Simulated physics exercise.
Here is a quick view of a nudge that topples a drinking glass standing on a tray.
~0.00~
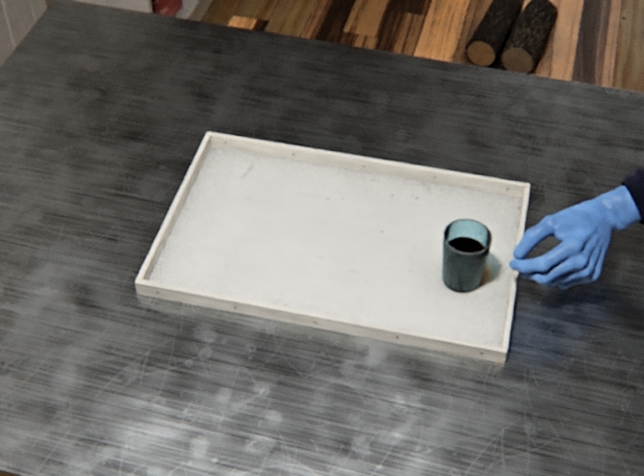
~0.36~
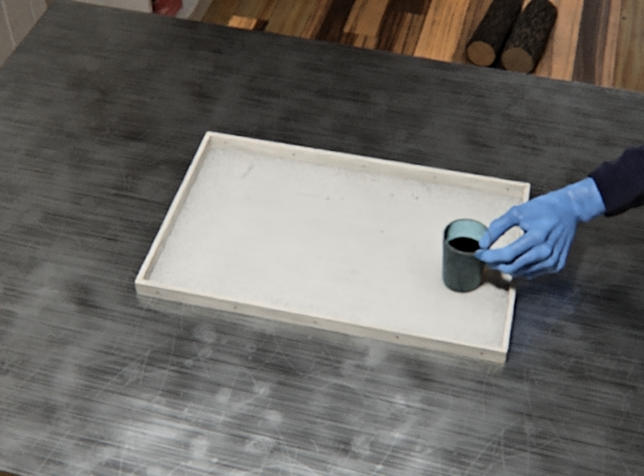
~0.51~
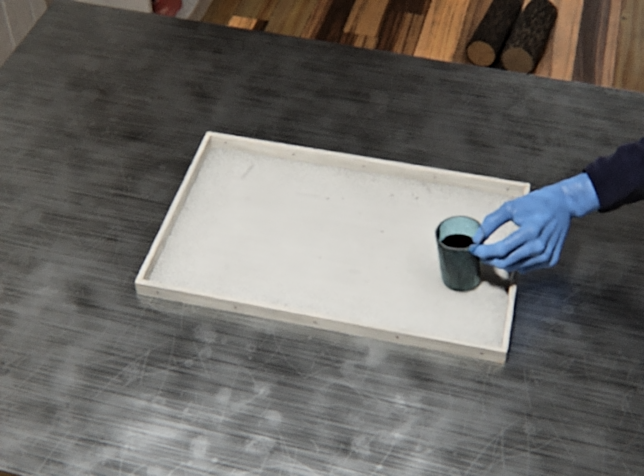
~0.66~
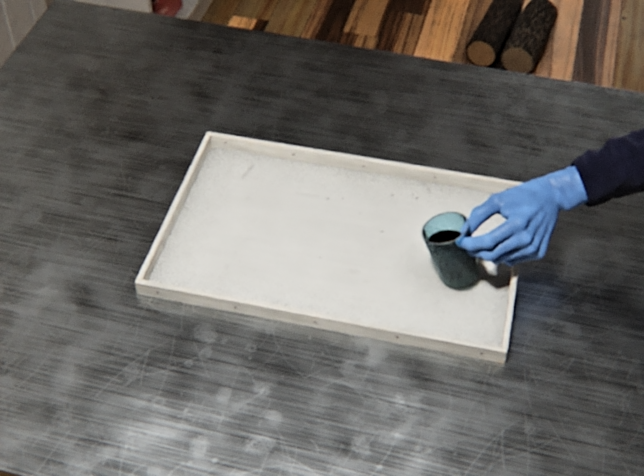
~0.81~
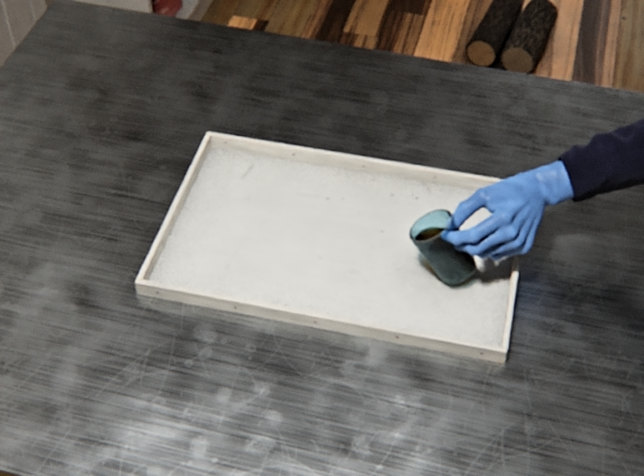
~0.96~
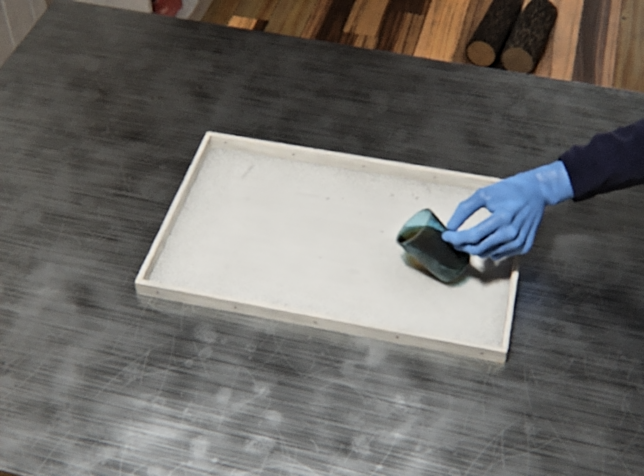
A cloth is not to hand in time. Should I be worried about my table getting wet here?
No, the table stays dry.
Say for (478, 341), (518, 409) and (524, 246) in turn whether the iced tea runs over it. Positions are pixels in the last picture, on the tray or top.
Well, in sequence: Spill-free, spill-free, spill-free.
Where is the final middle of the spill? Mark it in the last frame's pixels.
Resting centre: About (258, 220).
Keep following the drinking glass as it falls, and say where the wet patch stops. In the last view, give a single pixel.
(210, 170).
By 1.5 s, the drinking glass lies in the tray; the puddle covers about as much as a plate; the top is dry.
By 2.3 s, the puddle covers about as much as a tray; the top is dry.
By 3.6 s, the puddle covers about as much as a tray; the top is dry.
